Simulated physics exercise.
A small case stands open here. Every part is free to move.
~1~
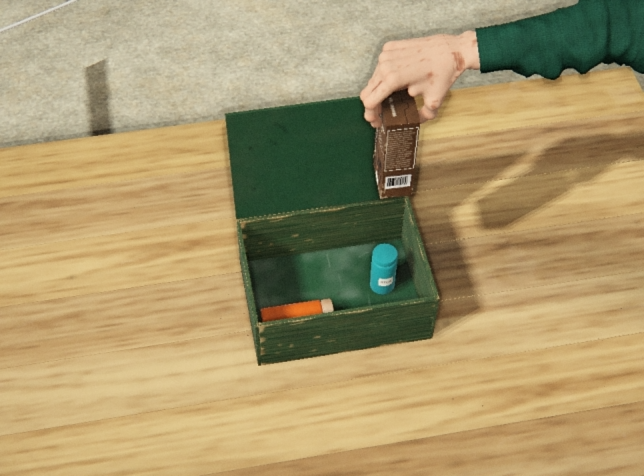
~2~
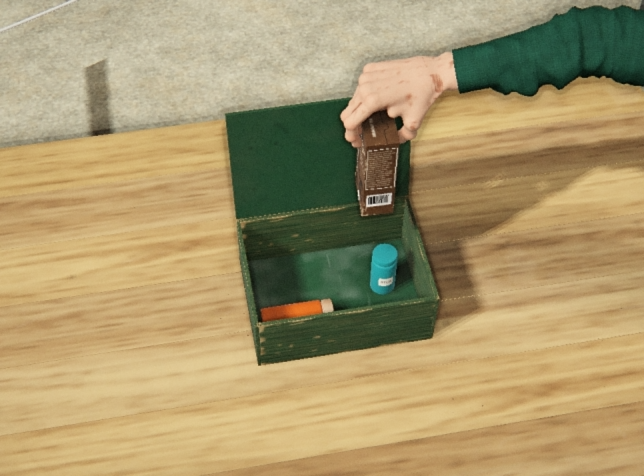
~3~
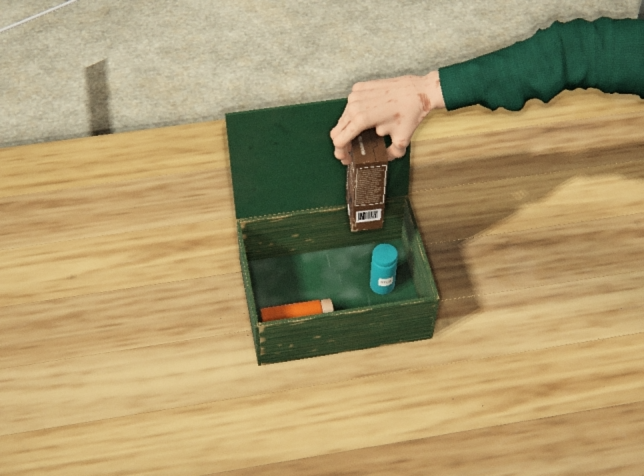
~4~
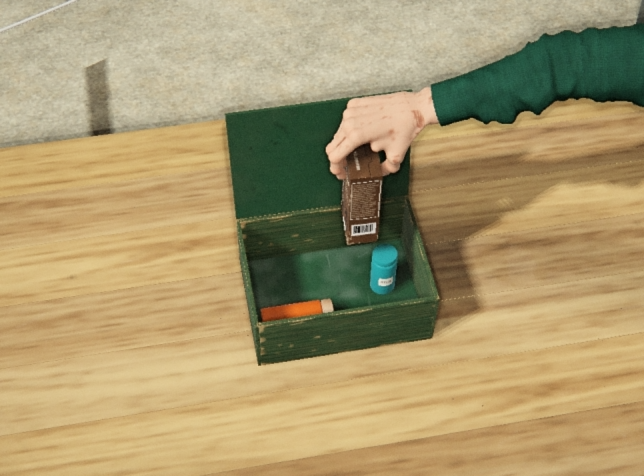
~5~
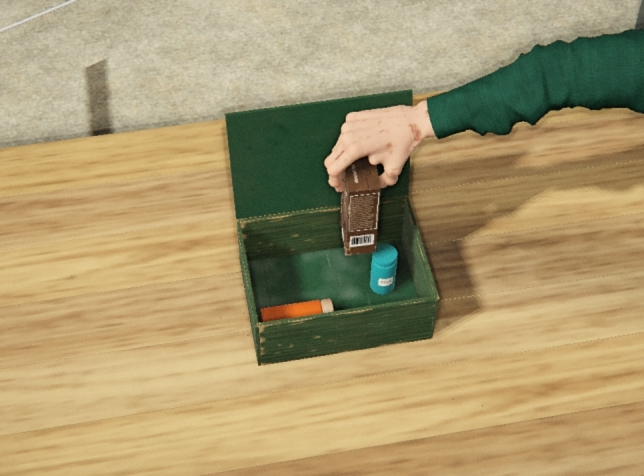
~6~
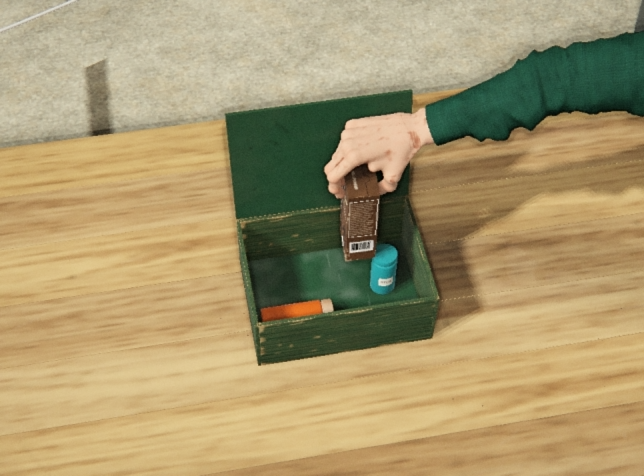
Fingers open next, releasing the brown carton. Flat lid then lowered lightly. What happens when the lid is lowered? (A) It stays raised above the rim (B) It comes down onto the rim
Option B: It comes down onto the rim.
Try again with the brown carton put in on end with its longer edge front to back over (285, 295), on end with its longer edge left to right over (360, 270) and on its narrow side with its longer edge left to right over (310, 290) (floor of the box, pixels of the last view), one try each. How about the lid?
Okay, so first it doesn't close, then it closes properly, and last it closes properly.
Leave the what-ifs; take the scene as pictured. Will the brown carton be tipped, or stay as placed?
Looking at the last picture, the brown carton sits at an angle.
Then, 0.90 s later than the last frame, lid starting down; brown carton on its side near (298, 284).
Then, 1.70 s later than the last frame, lid 49° above the rim; brown carton on its side near (298, 284).
When it is over, lid shut; lying over in the box, brown carton; the other 2 as before. End places, in pixels of the last picture, brown carton near (298, 284).
